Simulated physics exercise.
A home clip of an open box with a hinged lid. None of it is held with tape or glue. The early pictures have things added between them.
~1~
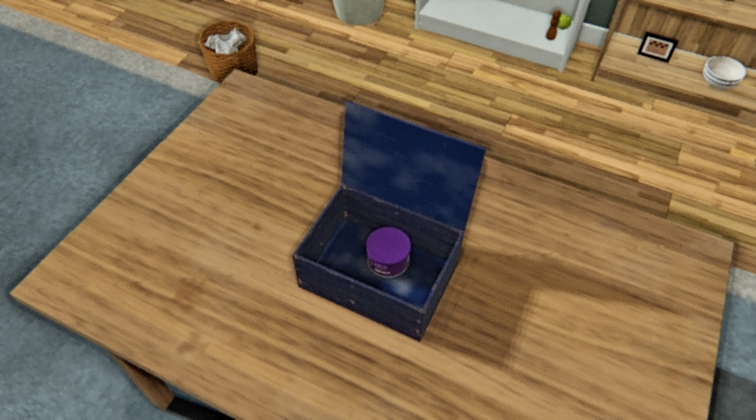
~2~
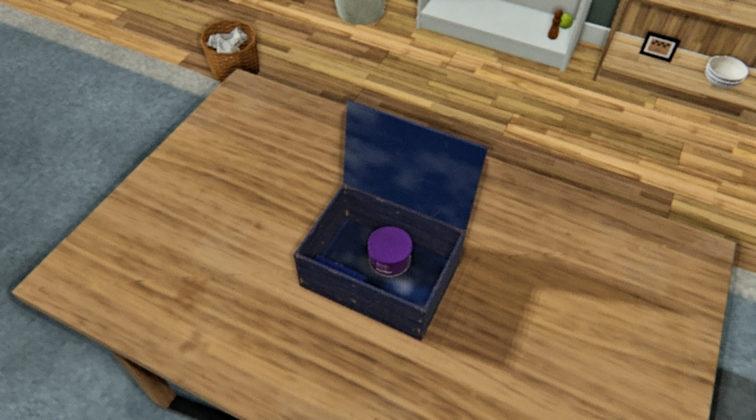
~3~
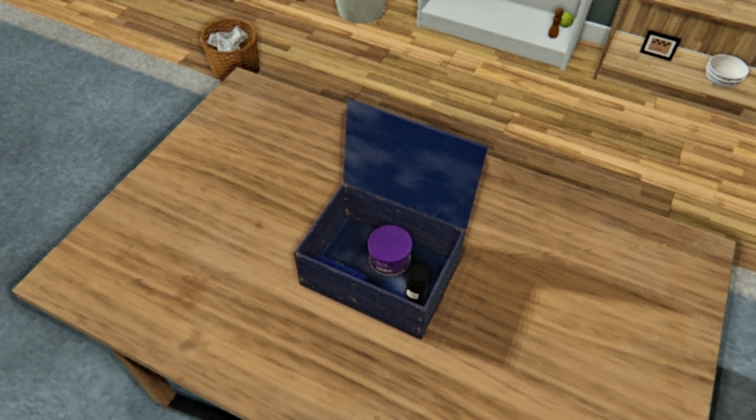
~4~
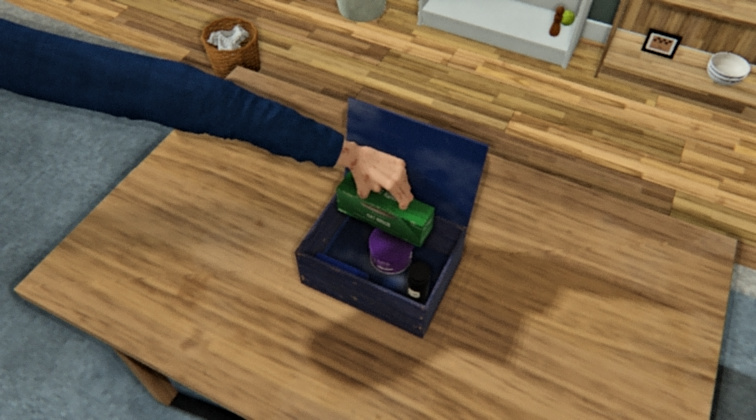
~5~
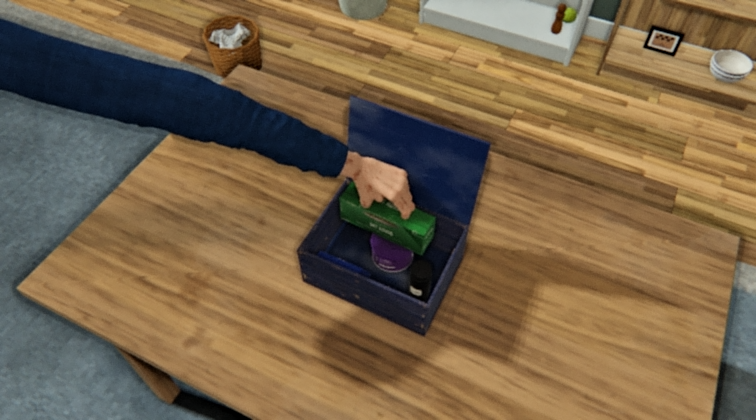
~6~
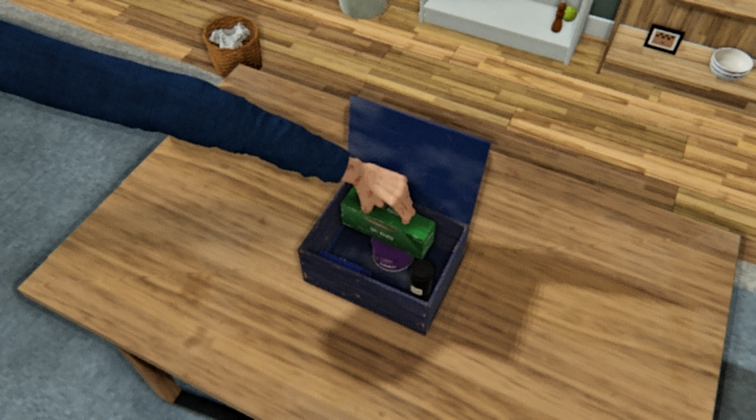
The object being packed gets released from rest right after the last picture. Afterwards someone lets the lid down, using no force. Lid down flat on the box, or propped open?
My guess is the lid ends up unseated.
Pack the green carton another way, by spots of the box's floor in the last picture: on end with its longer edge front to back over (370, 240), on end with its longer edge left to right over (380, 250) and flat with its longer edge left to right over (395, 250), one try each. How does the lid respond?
First try: It is held up; second try: It is held up; third try: It sits on the rim.
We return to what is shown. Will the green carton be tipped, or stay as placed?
Well, it stays just as set.
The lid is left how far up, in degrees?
The lid sits around 25° above the rim.
Then, 1.40 s later than the last frame, lid 73° above the rim.
Then, 1.80 s later than the last frame, lid 38° above the rim.
When it is over, lid 26° above the rim; all 4 as before. End places, in pixels of the last picture, green carton near (387, 223).
